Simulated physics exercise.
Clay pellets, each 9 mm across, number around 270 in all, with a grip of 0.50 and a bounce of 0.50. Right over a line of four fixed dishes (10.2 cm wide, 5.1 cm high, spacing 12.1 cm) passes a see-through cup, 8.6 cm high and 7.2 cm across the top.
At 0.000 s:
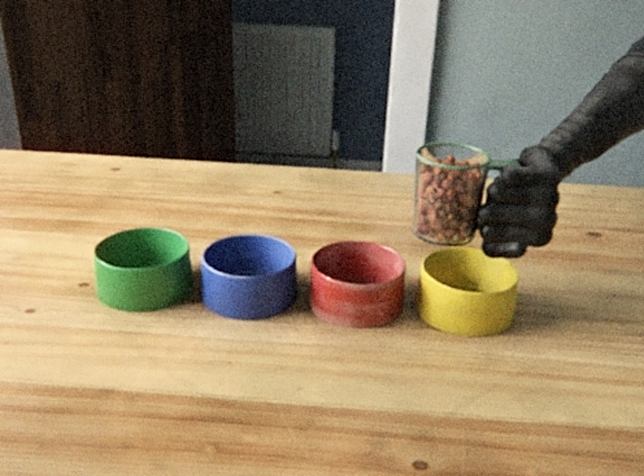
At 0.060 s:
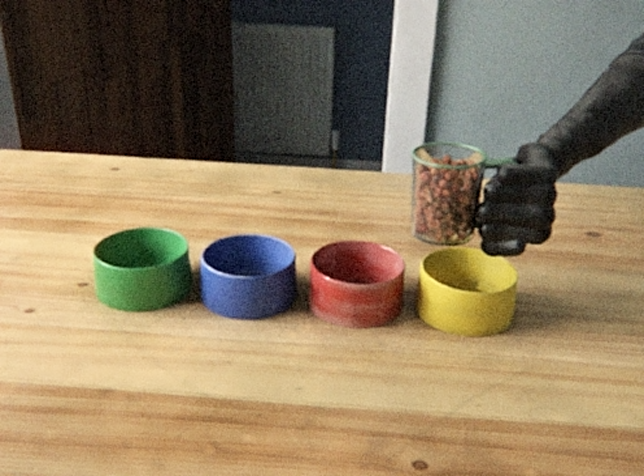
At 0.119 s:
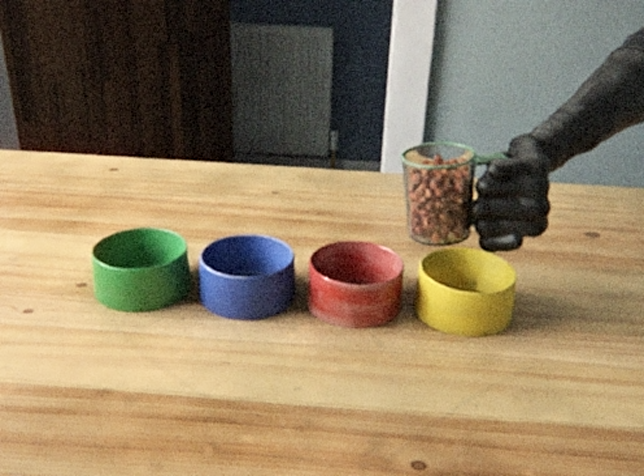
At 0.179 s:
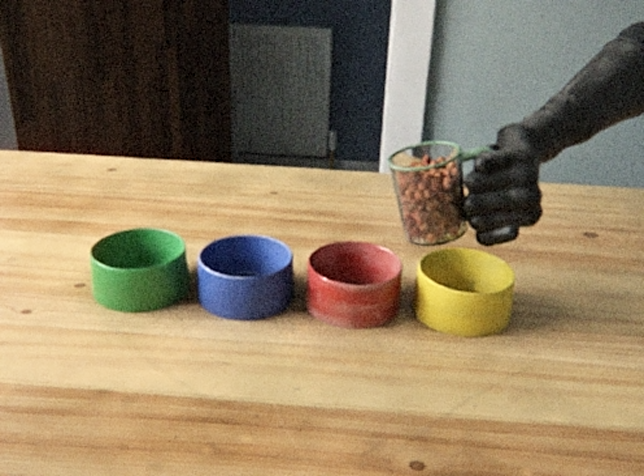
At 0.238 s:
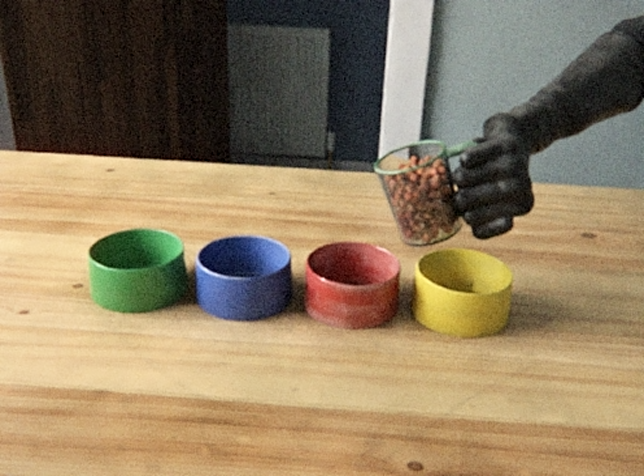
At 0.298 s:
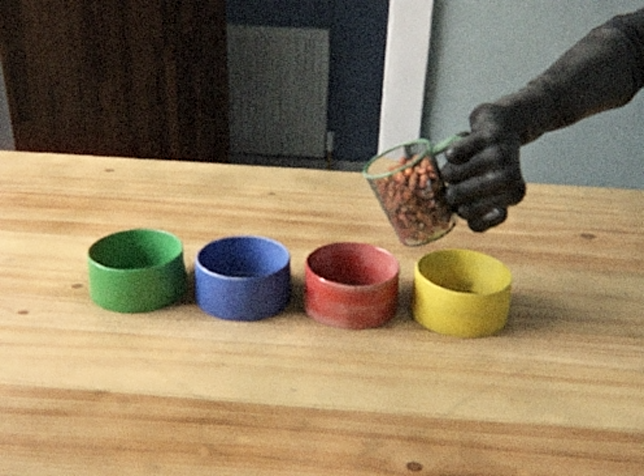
In the video, a dark hand holds a clear cup of small reddish-brown pellets above a row of green, blue, red and yellow dishes on a wooden table, moving it slightly left while gradually tilting it leftward.
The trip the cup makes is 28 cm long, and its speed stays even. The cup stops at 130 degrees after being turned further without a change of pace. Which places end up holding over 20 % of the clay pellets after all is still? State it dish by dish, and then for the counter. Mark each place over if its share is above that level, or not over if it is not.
Red dish: Not over, blue dish: Over, green dish: Not over, yellow dish: Not over, counter: Not over.
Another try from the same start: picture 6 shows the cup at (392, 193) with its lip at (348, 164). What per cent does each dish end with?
You'd end up with red at 0, blue at 0, green at 100 and yellow at 0.
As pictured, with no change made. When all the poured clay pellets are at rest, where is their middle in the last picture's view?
Near (240, 278).
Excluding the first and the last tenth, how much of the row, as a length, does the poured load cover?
6 centimetres.
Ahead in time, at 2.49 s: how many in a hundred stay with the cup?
Somewhere near 0 per cent.
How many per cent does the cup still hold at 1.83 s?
0 %.
Then, at 1.22 s, tilt 130 degrees; cup holds 30 %, blue 70 %.
Then, at 1.83 s, tilt 130 degrees; cup holds 0 %, blue 100 %.
Then, at 2.49 s, tilt 130 degrees; cup holds 0 %, blue 100 %.
In the end, at 2.8 s, red 0 %, blue 100 %, green 0 %, yellow 0 %, counter 0 %.
